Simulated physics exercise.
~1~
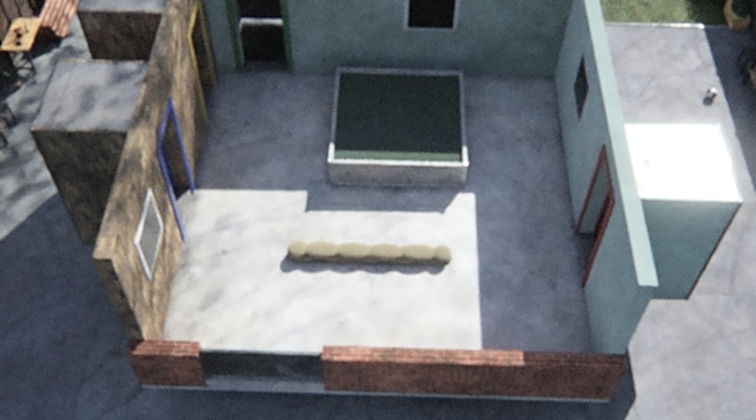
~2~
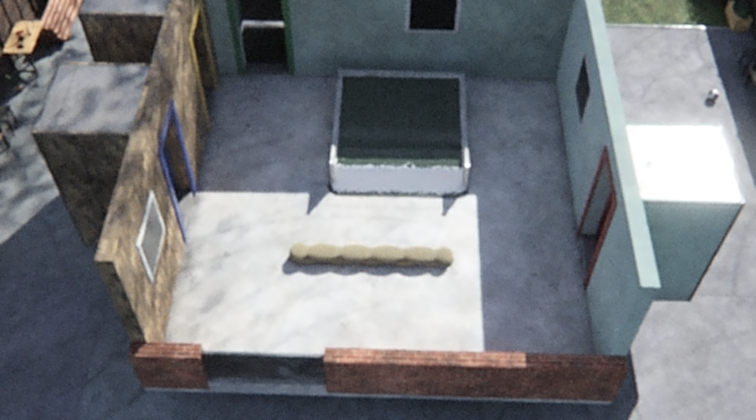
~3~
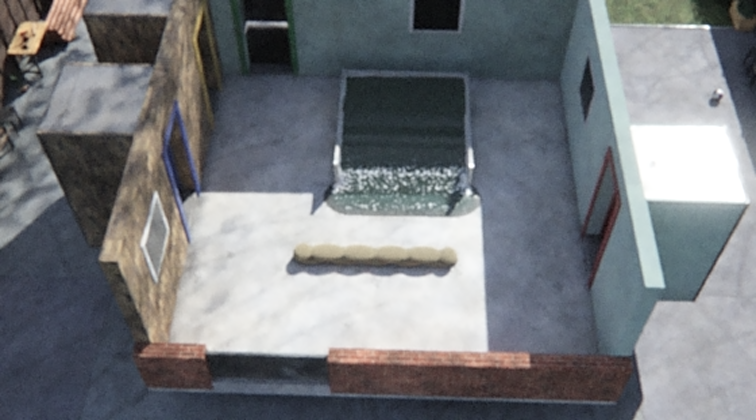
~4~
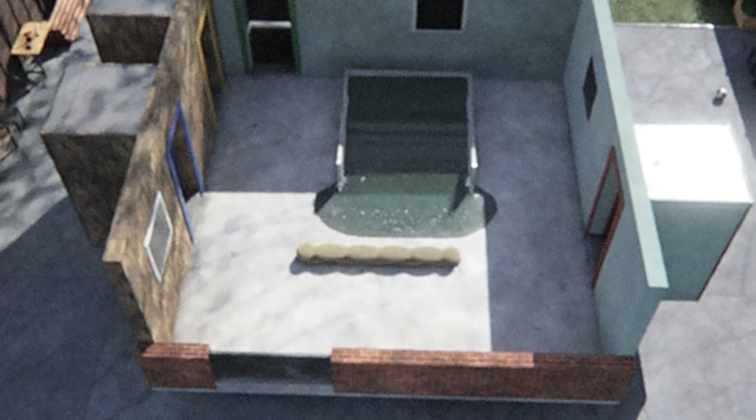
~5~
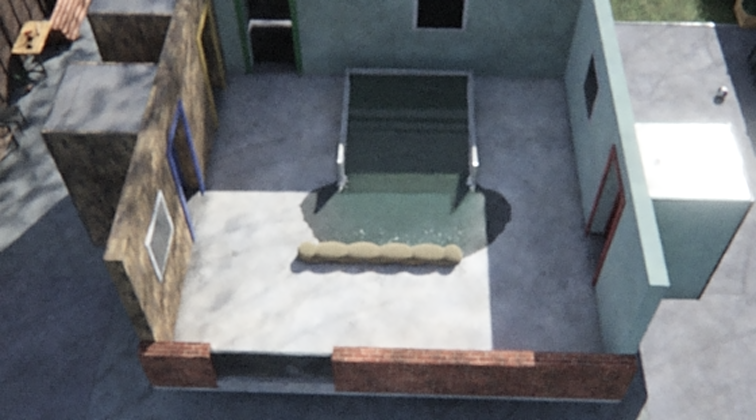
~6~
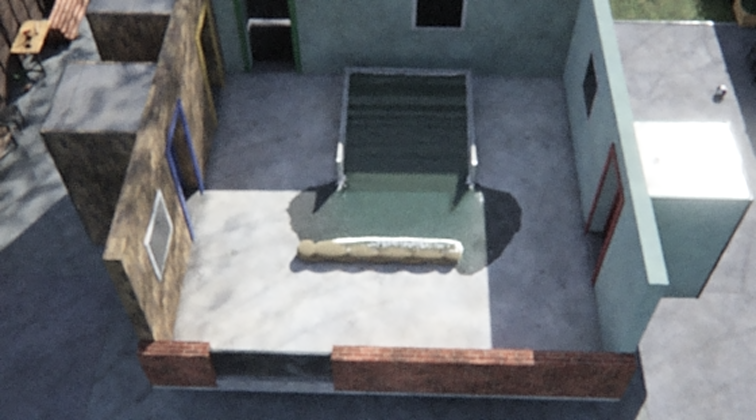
The video shows a walled yard with a dark water tank whose near side gives way, and water pours out, fanning across the pale floor toward a row of sandbags and foaming white along their back edge.
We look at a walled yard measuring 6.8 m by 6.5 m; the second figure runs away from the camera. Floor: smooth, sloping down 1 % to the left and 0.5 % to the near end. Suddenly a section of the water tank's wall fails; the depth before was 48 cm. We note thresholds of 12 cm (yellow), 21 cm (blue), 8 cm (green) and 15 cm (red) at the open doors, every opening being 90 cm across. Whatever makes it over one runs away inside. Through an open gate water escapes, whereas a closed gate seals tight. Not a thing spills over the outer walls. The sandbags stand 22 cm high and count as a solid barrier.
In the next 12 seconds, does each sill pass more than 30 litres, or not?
In order: At the yellow door it looks set to land under the limit; at the blue door it looks set to land under the limit; at the green door it looks set to land under the limit; at the red door it looks set to land under the limit.
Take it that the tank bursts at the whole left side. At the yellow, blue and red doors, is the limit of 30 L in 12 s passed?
So yellow tops it, blue stays lower, red stays lower.
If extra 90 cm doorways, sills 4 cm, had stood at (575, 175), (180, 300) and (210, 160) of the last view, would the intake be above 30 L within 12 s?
Per doorway, in order: Insufficient / sufficient / sufficient.
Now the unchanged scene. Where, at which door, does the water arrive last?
It would be the green one.
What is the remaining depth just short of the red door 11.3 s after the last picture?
About 2.0 cm.
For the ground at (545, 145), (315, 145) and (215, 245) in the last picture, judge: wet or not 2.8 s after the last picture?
First spot bone dry, second bone dry, third soaked.
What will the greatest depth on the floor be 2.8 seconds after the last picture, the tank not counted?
Around 22 centimetres.
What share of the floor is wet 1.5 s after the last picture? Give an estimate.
Wet share: About 45 %.
Then, 0.7 s after the last picture water covers 25 % of the floor and is deepest (36 cm) near (393, 236); yellow door not reached, blue door not reached, green door not reached, red door not reached.
Then, 1.5 s after the last picture water covers 45 % of the floor and is deepest (34 cm) near (392, 245); yellow door not reached, blue door 7 cm at the sill, 0 L in, green door not reached, red door not reached.
Then, 2.8 s after the last picture water covers 60 % of the floor and is deepest (22 cm) near (590, 374); yellow door 2 cm at the sill, 0 L in, blue door 19 cm at the sill, 0 L in, green door not reached, red door 17 cm at the sill, 2 L in.
Then, 6.3 s after the last picture water covers 90 % of the floor and is deepest (15 cm) near (303, 297); yellow door 7 cm at the sill, 0 L in, blue door 12 cm at the sill, 0 L in, green door 9 cm at the sill, 8 L in, red door 6 cm at the sill, 5 L in.
Then, 11.3 s after the last picture water covers 95 % of the floor and is deepest (12 cm) near (168, 365); yellow door 10 cm at the sill, 0 L in, blue door 11 cm at the sill, 0 L in, green door 9 cm at the sill, 12 L in, red door 2 cm at the sill, 5 L in.
